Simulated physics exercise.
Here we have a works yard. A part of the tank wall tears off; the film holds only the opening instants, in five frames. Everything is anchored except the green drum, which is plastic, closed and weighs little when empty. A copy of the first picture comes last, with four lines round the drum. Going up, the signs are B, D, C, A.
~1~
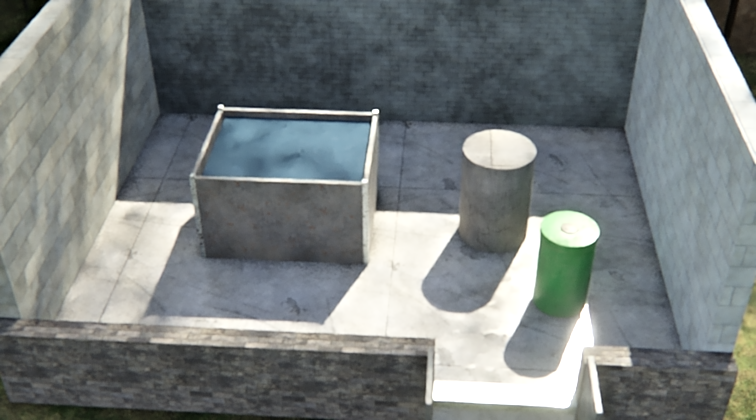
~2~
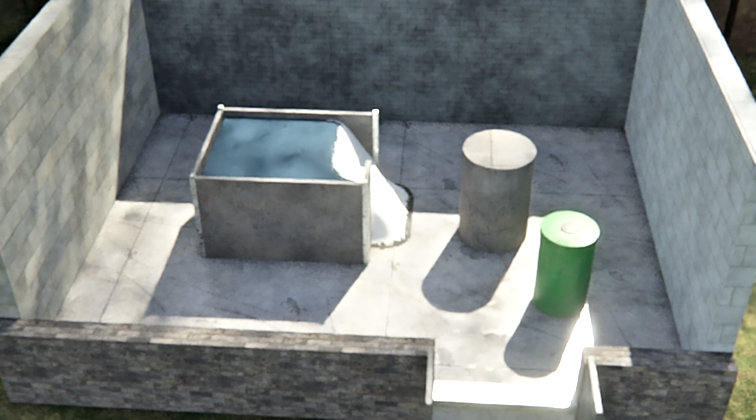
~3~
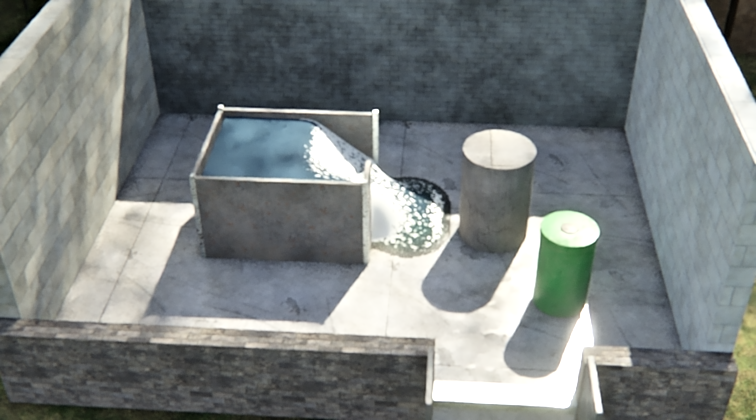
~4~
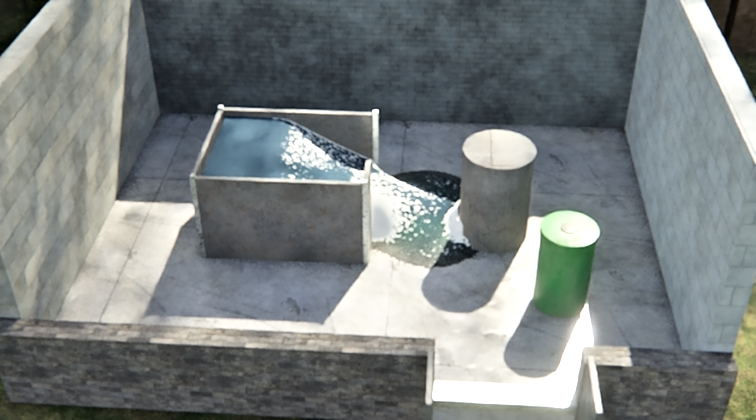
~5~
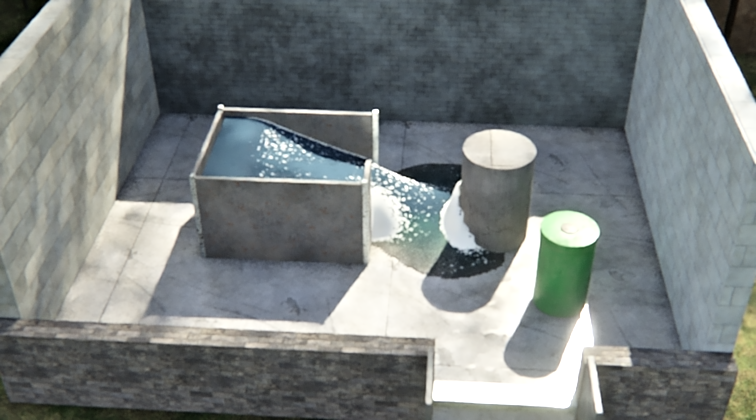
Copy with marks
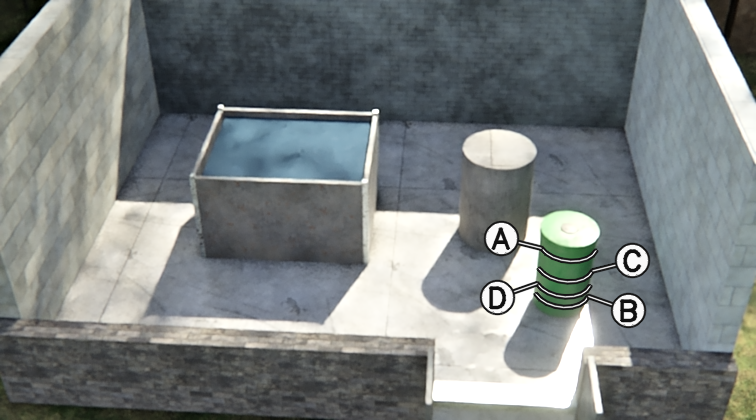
In a walled works yard, water burst from the right side of a full tank and spread foaming across the floor, reaching a grey cylinder while the green drum beside it stayed still.
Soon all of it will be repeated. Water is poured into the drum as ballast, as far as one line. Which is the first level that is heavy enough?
Level D.
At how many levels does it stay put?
Three of the four.
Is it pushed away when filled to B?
Yes, that goes wrong.
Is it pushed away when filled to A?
No, that is safe.
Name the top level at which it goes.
Here it is level B.
On the marked copy, A at (570, 261); B at (563, 307); C at (567, 281); D at (565, 296); from the bottom up B, D, C, A.
With A, it does not move.
With B, it is pushed about twice its own width away.
With C, it does not move.
With D, it does not move.
